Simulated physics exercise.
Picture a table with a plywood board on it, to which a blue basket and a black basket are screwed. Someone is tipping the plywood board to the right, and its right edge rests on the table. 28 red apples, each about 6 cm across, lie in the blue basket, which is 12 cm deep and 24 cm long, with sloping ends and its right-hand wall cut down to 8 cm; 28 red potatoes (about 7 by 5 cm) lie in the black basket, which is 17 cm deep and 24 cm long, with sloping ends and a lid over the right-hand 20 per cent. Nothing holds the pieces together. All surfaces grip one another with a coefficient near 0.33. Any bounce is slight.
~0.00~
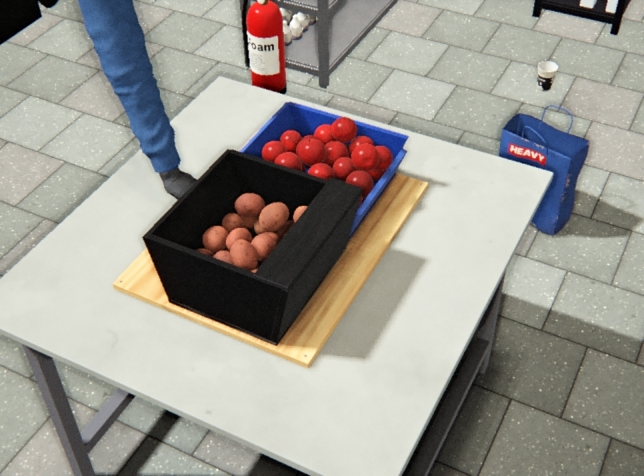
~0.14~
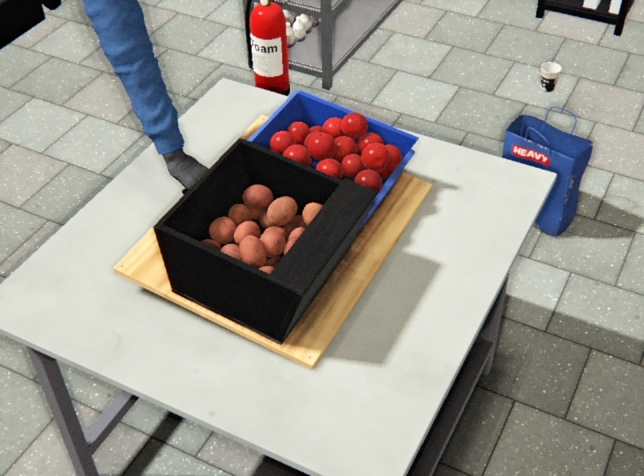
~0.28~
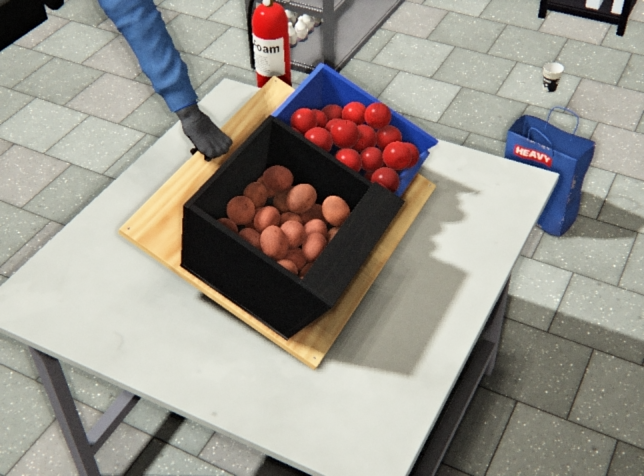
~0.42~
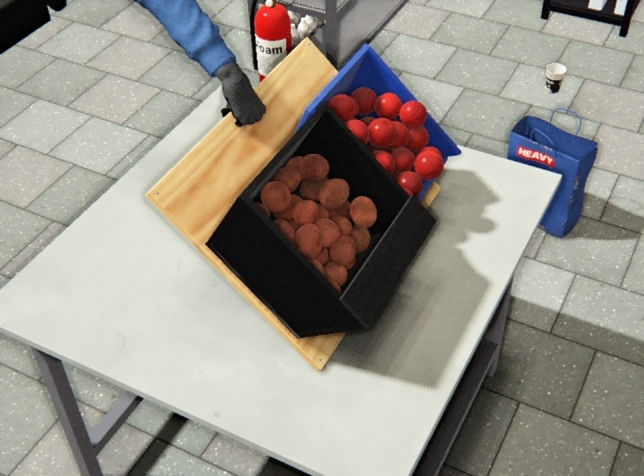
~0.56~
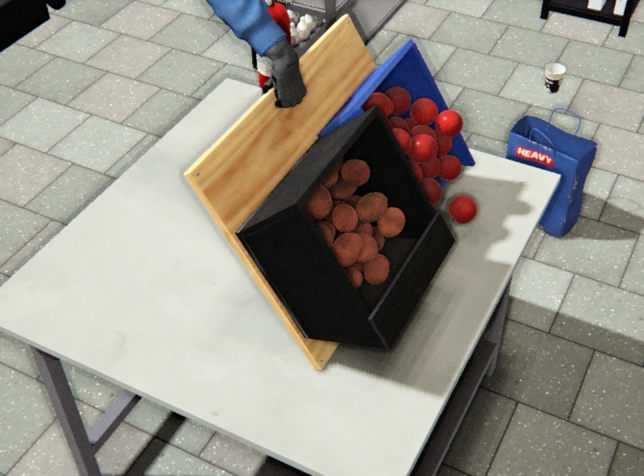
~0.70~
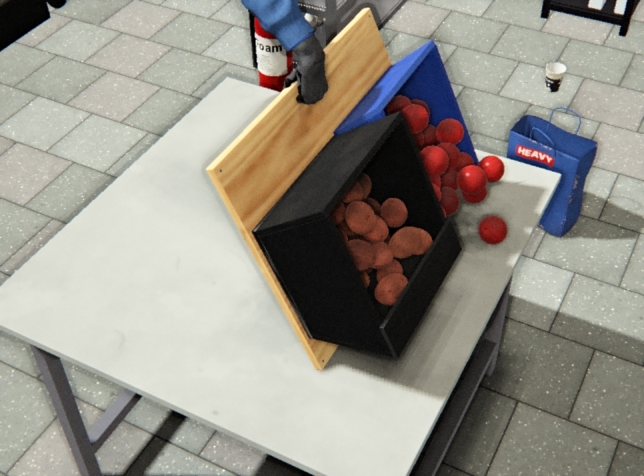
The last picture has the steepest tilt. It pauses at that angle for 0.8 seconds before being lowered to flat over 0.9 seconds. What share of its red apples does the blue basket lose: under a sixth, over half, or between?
It keeps under half.
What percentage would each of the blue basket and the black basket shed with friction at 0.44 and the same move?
In that case the blue basket sheds 50 per cent, while the black basket sheds 0 per cent.
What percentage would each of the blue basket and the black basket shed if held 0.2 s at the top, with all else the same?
In that case you'd see blue basket shed 50 percent of its load and black basket shed 0 percent.
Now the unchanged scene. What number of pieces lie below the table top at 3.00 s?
That count sits near 12.
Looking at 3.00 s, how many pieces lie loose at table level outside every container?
Near 6, by my count.
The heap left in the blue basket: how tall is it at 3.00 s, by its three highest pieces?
Around 6 centimetres high.
After 1.07 s, tilt 65°; blue basket 14 in, 14 out and black basket 28 in, 0 out.
After 1.53 s, tilt 65°; blue basket 14 in, 14 out and black basket 28 in, 0 out.
After 2.17 s, tilt 11°; blue basket 10 in, 18 out and black basket 28 in, 0 out.
When it is over (at 3.00 s), blue basket 10 in, 18 out and black basket 28 in, 0 out. Asked share, 18 of 28, 64 per cent.
